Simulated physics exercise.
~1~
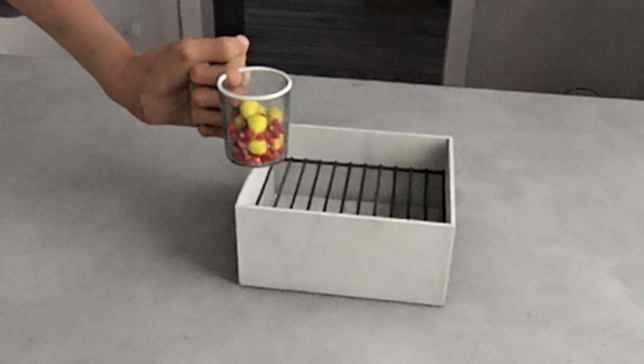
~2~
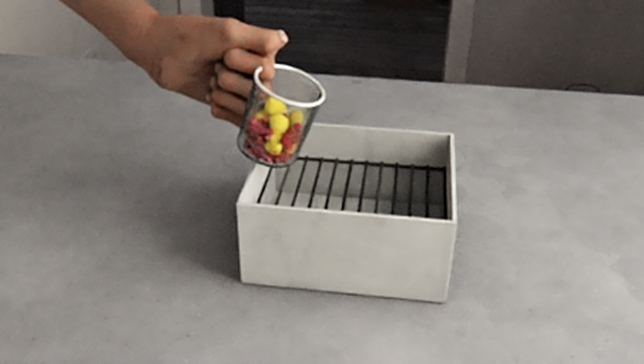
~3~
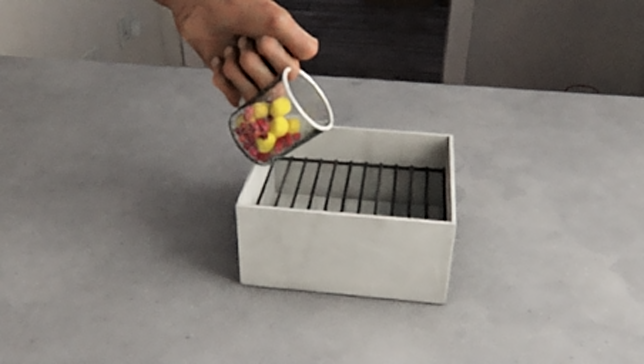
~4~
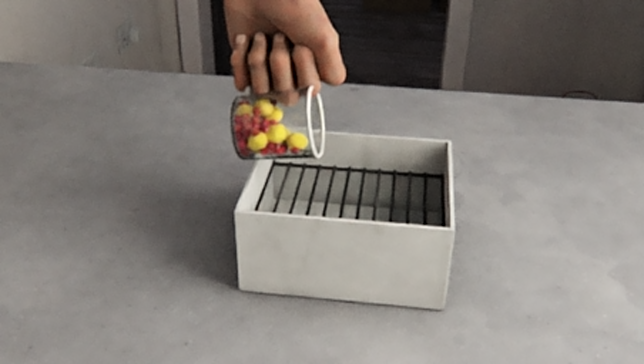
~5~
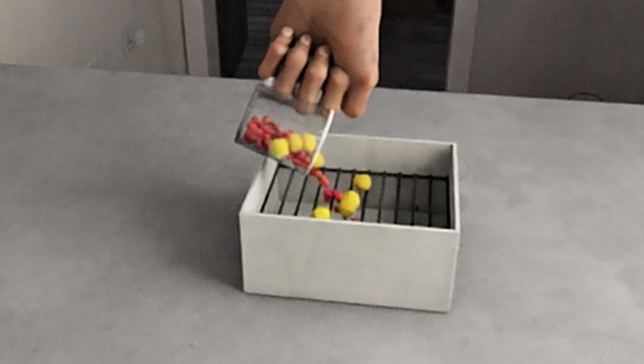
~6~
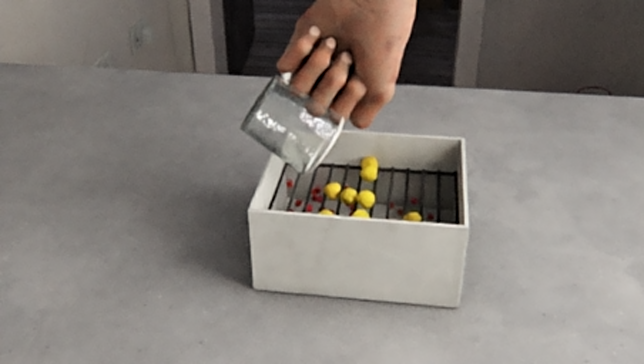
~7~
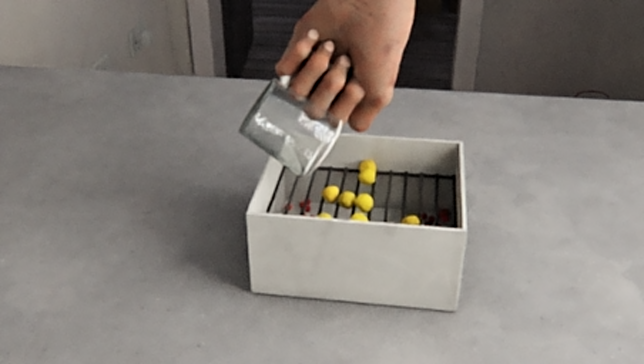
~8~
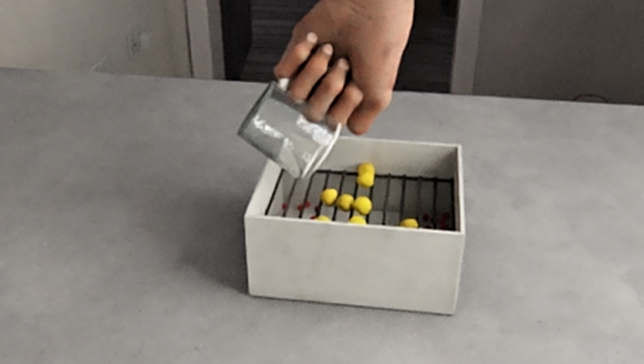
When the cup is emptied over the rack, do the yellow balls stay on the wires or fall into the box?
The yellow balls stay on top of the wires. Only the smaller red pieces drop through into the box.
